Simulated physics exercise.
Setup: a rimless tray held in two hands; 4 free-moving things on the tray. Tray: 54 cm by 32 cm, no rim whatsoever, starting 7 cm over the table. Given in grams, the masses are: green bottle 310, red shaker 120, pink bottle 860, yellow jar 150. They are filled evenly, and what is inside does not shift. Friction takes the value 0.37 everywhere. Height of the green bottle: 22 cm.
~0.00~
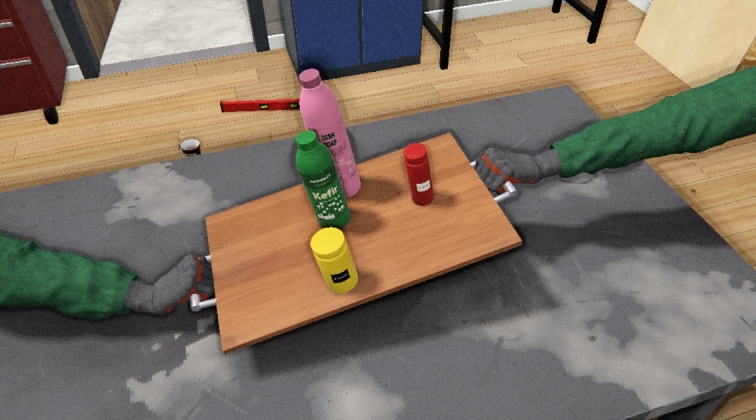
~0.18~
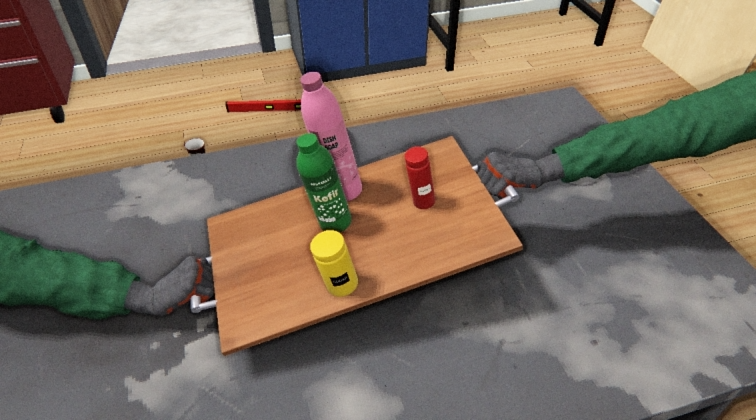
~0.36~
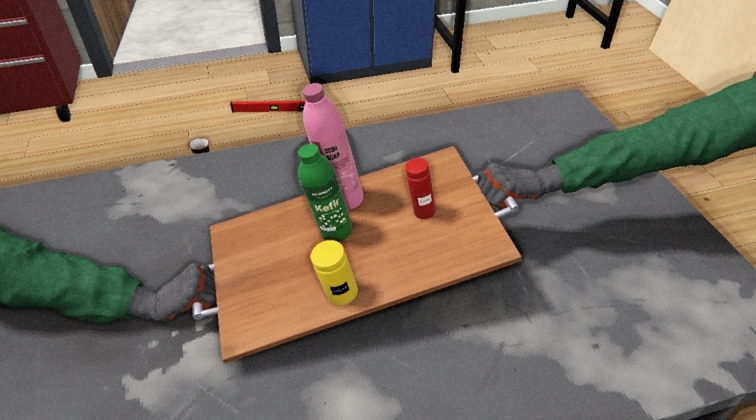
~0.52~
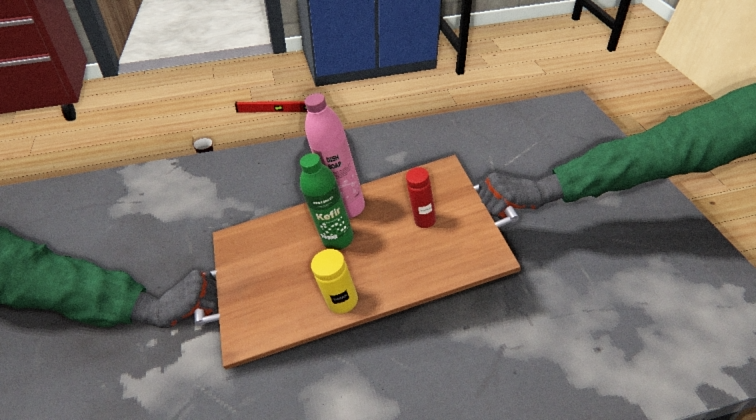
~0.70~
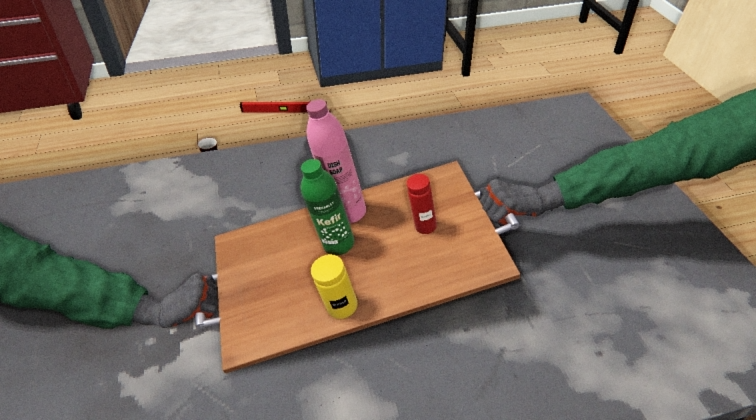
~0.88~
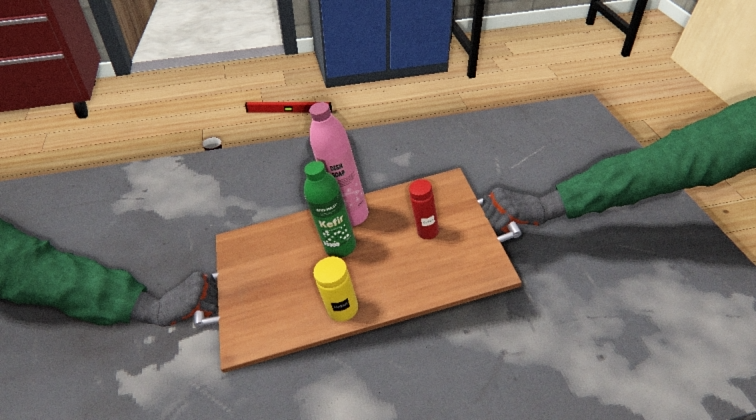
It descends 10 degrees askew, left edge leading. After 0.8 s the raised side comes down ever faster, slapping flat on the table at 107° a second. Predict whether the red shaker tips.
It tips.
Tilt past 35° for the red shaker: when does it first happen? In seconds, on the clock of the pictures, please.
Answer: Near 1.2 s.
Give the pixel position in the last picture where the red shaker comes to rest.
About (471, 235).
By 1.08 s, tray flat on the table; red shaker rocked 13° off its seat near (438, 228); green bottle rocked 9° off its seat.
By 1.38 s, tray flat on the table; red shaker on its side near (470, 236); pink bottle rocked 8° off its seat; green bottle rocked 6° off its seat.
By 2.08 s, tray flat on the table; red shaker on its side near (471, 235).
When it is over (3.2 s), lying over on the tray, red shaker; the other 3 within 5 cm of the start. In the last view, red shaker near (471, 235).
